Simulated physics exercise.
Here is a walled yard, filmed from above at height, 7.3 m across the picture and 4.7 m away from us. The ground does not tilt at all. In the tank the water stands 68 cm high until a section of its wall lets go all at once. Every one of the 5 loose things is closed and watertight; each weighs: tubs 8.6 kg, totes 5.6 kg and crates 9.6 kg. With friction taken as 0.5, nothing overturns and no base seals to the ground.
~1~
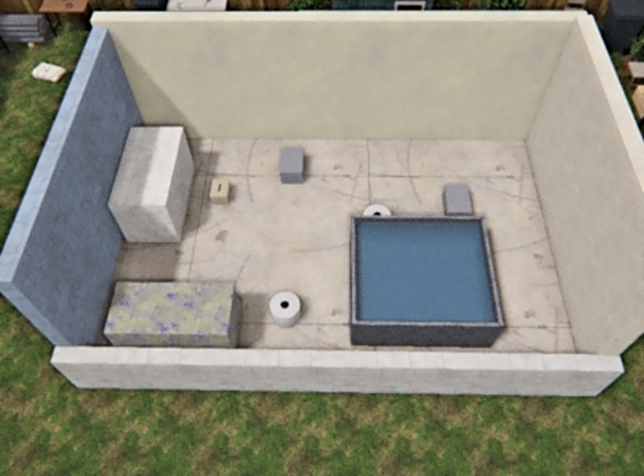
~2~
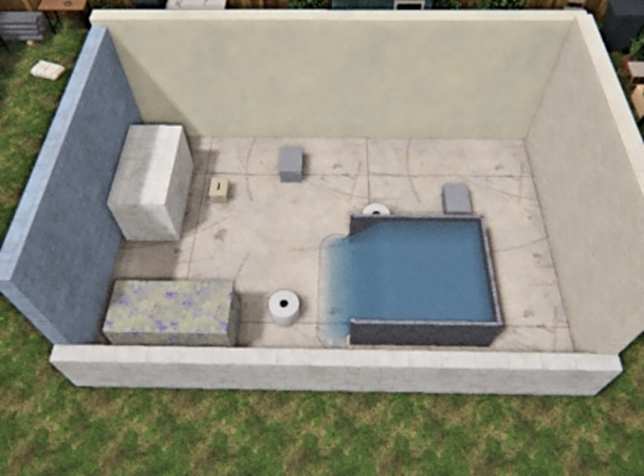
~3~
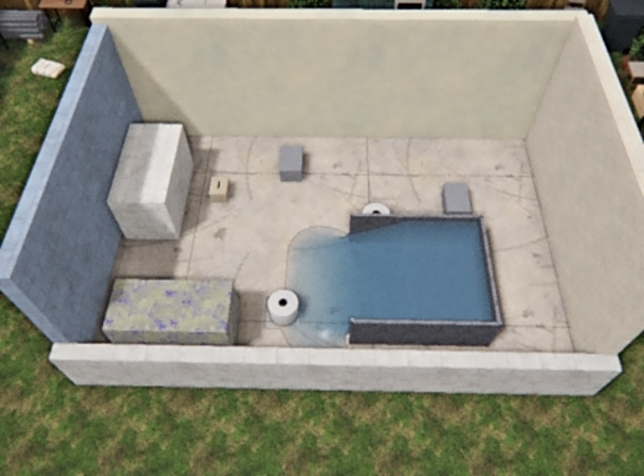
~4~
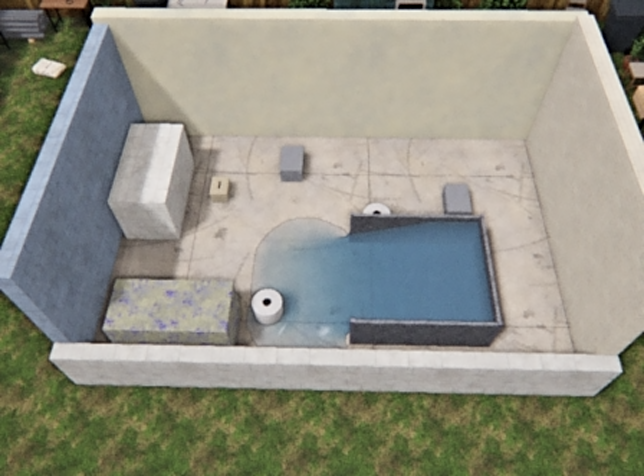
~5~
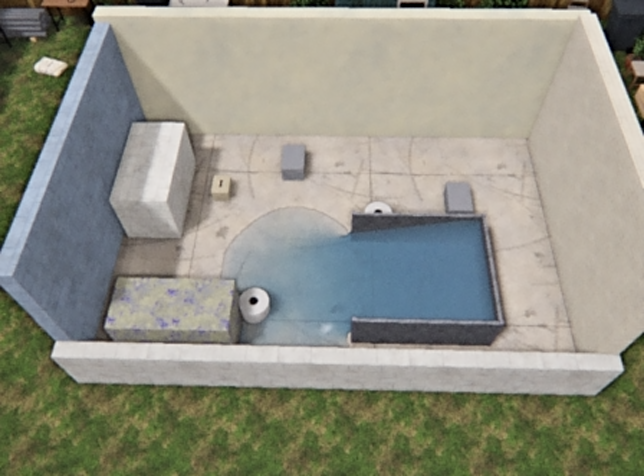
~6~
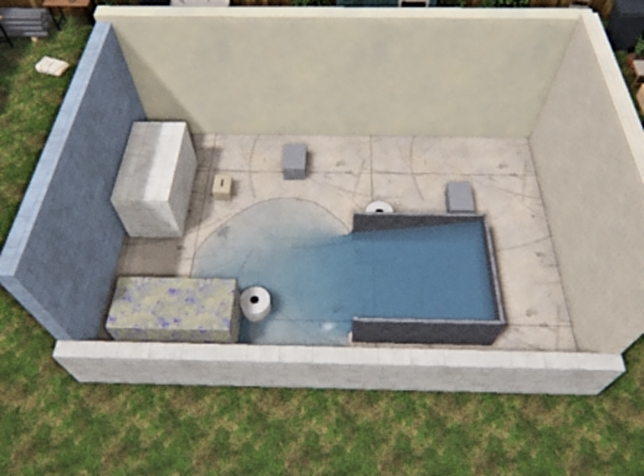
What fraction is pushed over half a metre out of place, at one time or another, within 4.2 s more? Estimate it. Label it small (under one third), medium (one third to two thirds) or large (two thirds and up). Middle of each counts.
Medium.
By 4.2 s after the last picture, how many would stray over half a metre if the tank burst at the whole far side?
Then 4 of them would.
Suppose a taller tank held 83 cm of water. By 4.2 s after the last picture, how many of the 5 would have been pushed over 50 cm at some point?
Then 3.
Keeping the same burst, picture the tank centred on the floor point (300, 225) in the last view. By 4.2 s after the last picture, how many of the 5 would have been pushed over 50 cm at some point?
The answer would then be 3.
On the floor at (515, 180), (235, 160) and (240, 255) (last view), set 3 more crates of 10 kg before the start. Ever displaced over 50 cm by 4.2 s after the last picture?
In the order asked: Below the mark; above the mark; above the mark.
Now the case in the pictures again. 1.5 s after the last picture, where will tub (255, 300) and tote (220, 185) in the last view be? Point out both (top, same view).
Around (185, 257) and (204, 142).
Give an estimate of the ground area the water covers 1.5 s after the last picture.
About 16 m2 is covered.
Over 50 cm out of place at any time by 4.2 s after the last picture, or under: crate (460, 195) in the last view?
Lab note: Shift stays inside the limit.
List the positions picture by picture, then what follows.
The first picture shows a tub at (285, 305) rests on the ground; a tub at (377, 215), on the bottom; 3.5 m2 under water; 0 of 5 have shifted.
The second picture shows a tub at (284, 304), on the bottom; a tub at (376, 214), on the bottom; water covers 4.6 m2; 0 of 5 have shifted.
The third picture shows a tub at (283, 303) rests on the ground; a tub at (376, 214), on the bottom; 5.7 m2 under water; 0 of 5 have shifted.
The fourth picture shows a tub at (267, 302), on the bottom, 26 cm from its start; a tub at (377, 214) rests on the ground; water covers 7.2 m2; 1 of 5 have shifted.
The fifth picture shows a tub at (254, 301) rests on the ground, 48 cm from its start; a tub at (378, 213), on the bottom; water covers 8.6 m2; 1 of 5 have shifted.
The sixth picture shows a tub at (255, 300), afloat, 48 cm from its start; a tub at (380, 212), on the bottom; 9.9 m2 under water; 1 of 5 have shifted.
Then, 0.4 s after the last picture 0 of 5 are over 50 cm from their spots; 1 afloat.
Then, 1.5 s after the last picture 2 of 5 are over 50 cm from their spots; 2 afloat.
Then, 2.8 s after the last picture 2 of 5 are over 50 cm from their spots; 2 afloat.
Then, 4.2 s after the last picture 3 of 5 are over 50 cm from their spots, and 3 have been at some point; 2 afloat.
